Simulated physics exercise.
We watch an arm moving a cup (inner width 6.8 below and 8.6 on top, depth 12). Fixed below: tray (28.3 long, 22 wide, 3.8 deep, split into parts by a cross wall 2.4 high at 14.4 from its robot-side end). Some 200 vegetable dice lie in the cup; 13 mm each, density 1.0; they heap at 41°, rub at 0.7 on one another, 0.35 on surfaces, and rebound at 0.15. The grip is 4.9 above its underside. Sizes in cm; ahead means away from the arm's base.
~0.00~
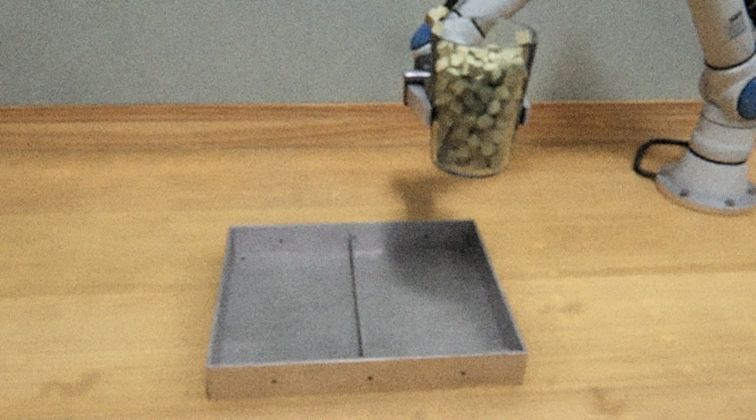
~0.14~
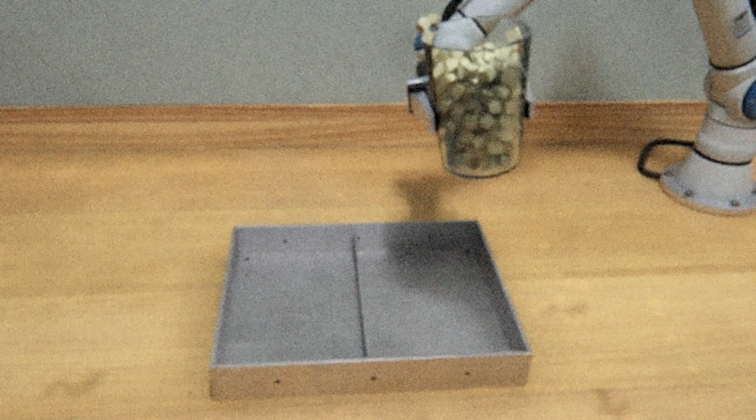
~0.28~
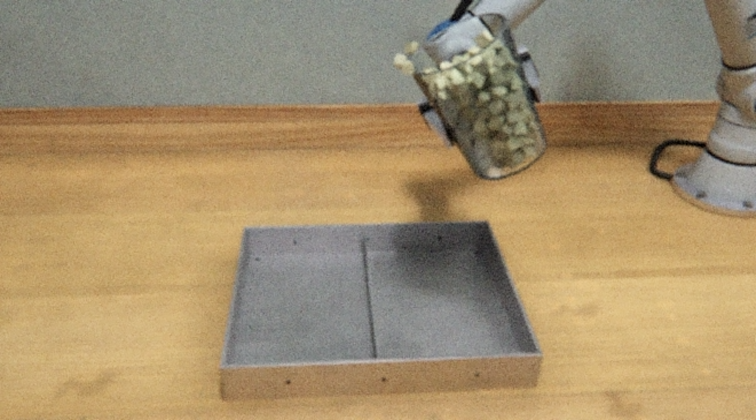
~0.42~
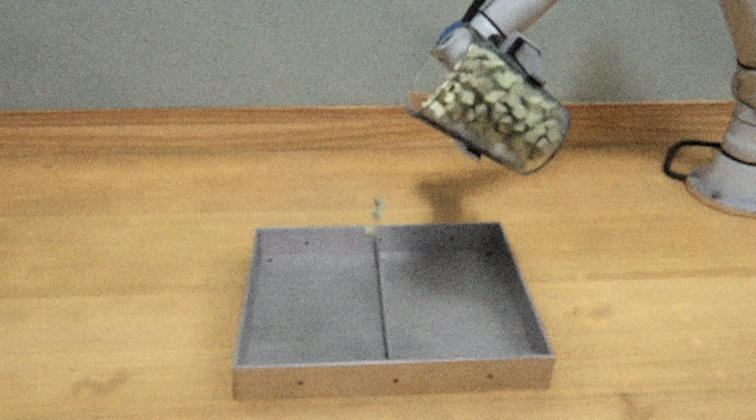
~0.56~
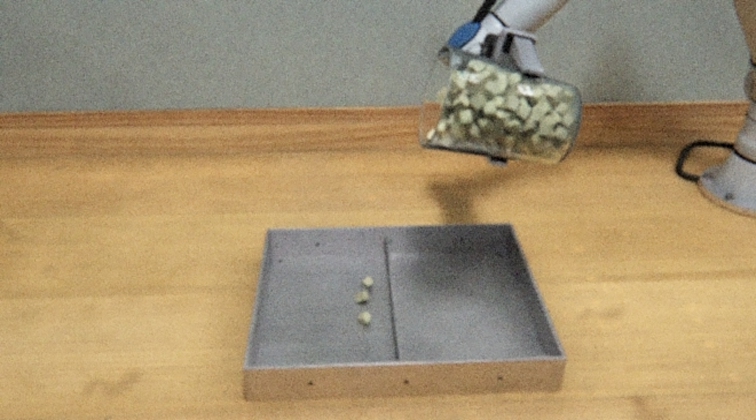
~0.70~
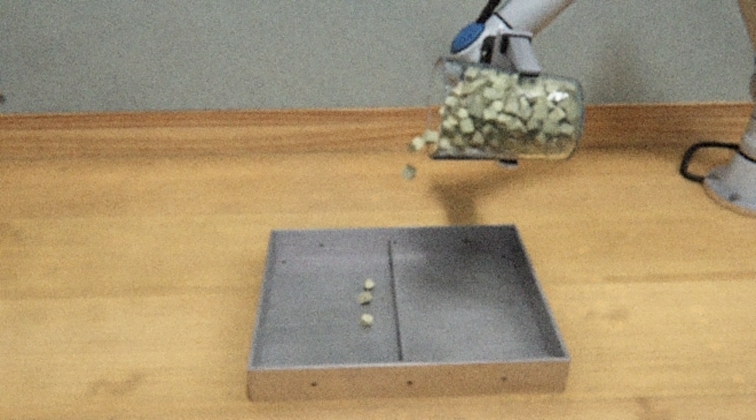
To begin with, a robot arm holds a clear cup heaped with pale green cubes upright above a divided grey tray on a wooden table. The arm tilts the cup to the left until it lies nearly sideways; three cubes drop into the tray's left part, and a few more slip over the rim.
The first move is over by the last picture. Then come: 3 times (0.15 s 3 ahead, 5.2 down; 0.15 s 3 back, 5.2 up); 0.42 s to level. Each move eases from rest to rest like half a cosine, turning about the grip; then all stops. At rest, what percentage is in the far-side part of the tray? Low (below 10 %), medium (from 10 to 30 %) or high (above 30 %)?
Share in the far-side part of the tray: Medium (from 10 to 30 %).
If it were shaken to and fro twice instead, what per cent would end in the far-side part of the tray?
It would be near 20 per cent.
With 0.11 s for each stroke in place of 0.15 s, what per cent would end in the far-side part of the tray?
Then about 35 per cent.
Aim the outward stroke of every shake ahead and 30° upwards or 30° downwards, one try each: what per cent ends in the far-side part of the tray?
About 90 and 50 per cent.
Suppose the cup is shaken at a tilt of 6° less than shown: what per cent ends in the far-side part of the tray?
About 5 per cent.
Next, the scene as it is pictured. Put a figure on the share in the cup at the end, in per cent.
Some 80 per cent.
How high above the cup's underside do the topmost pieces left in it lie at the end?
About 11.0 cm.
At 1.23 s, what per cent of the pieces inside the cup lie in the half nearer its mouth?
Roughly 45 per cent.
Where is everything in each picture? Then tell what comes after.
In the first picture, cup middle at (476, 101), level; upper third of the load around (479, 67), from x 435 to 525, top at y 15; 200 in the cup.
In the second picture, cup middle at (479, 101), tilted 8° forward; upper third of the load around (481, 69), from x 425 to 515, top at y 20.
In the third picture, cup middle at (485, 103), tilted 29° forward; upper third of the load around (482, 73), from x 400 to 535, top at y 40; 198 in the cup, 2 in flight or on a rim.
In the fourth picture, cup middle at (492, 107), tilted 55° forward; upper third of the load around (485, 83), from x 370 to 555, top at y 55; 197 in the cup, 3 in flight or on a rim.
In the fifth picture, cup middle at (501, 112), tilted 76° forward; upper third of the load around (495, 91), from x 360 to 565, top at y 65; 197 in the cup, 3 in the far-side part.
In the sixth picture, cup middle at (504, 114), tilted 84° forward; upper third of the load around (505, 93), from x 365 to 570, top at y 75; 196 in the cup, 3 in the far-side part, 1 in flight or on a rim.
By 1.23 s, tilted 84° forward, highest piece 23 above the table; 170 in the cup, 22 in the far-side part, 3 in the robot-side part, 5 in flight or on a rim.
By 1.76 s, tilted 59° forward, highest piece 26 above the table; 160 in the cup, 37 in the far-side part, 3 in the robot-side part.
By 2.22 s, level, highest piece 29 above the table; 160 in the cup, 37 in the far-side part, 3 in the robot-side part.
By 3.27 s, level, highest piece 29 above the table; 160 in the cup, 37 in the far-side part, 3 in the robot-side part.
Final count, 160 in the cup, 37 in the far-side part, 3 in the robot-side part. That is 18 % in the far-side part of the tray.
